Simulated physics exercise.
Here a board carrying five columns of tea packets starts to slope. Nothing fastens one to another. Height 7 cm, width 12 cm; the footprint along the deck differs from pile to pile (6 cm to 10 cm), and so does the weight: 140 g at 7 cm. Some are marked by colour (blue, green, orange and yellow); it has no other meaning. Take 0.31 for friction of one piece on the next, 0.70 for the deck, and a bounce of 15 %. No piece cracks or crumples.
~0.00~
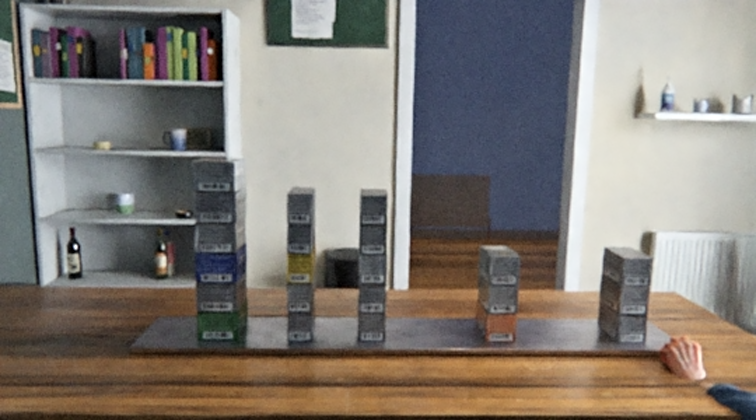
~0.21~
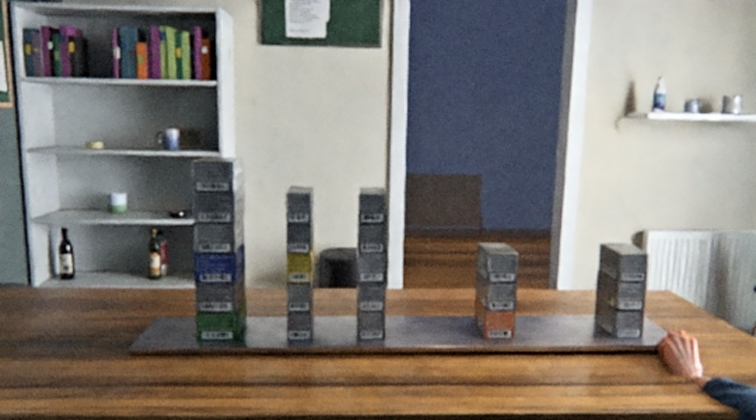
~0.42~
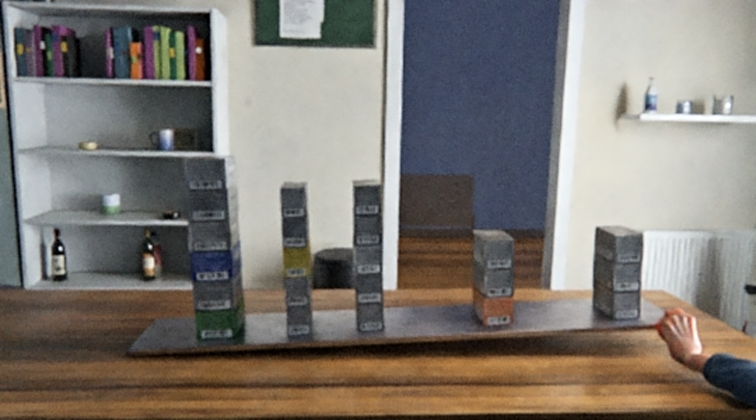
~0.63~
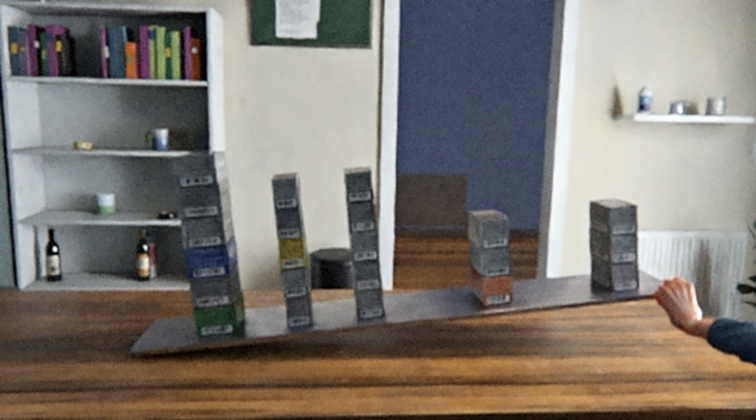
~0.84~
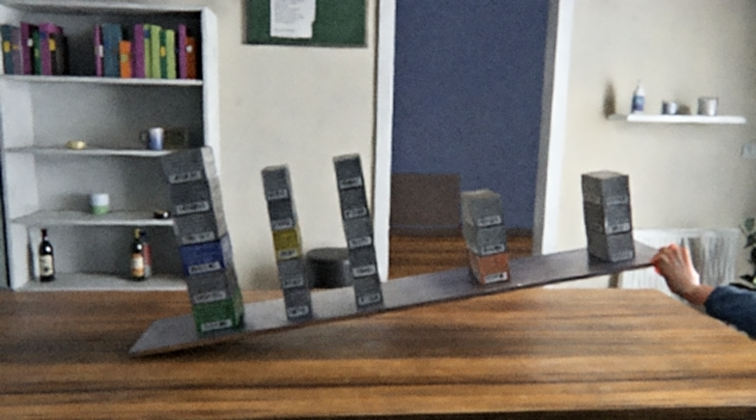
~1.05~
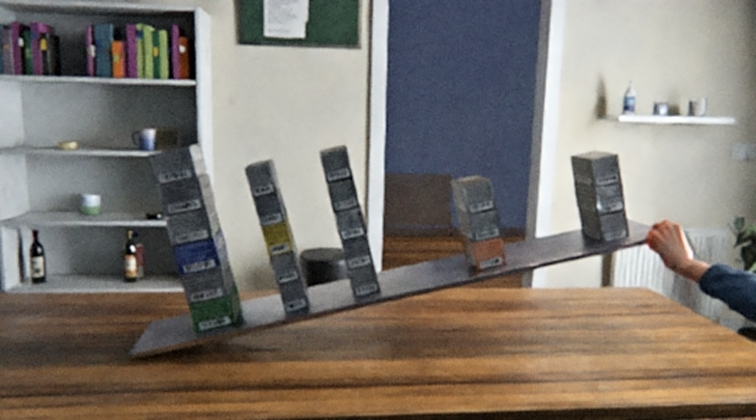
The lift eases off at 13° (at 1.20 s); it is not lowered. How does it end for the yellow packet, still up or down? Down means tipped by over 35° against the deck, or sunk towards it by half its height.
That packet drops.
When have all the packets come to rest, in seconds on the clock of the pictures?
At about 2.5 s.
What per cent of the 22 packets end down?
Near 70 per cent.
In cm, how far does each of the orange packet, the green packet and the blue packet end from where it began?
About: Orange 20, green 6, blue 36.
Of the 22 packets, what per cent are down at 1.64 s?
70 per cent by then.
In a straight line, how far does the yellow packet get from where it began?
Roughly 32 cm away.
Around 1.38 s, slope 13°; none of the 22 packets down, 18 disturbed; yellow packet tipped 33°; blue packet tipped 6°.
Around 1.64 s, slope 13°; 15 of the 22 packets down; yellow packet tipped 35°, 7 cm lower; blue packet tipped 41°, 8 cm lower.
Finally (2.5 s), slope 13°; 15 of the 22 packets down; yellow packet tipped 35°, 8 cm lower; blue packet on its side; orange packet unmoved. Seen by the last camera, middles, yellow packet near (166, 290), blue packet near (82, 324).
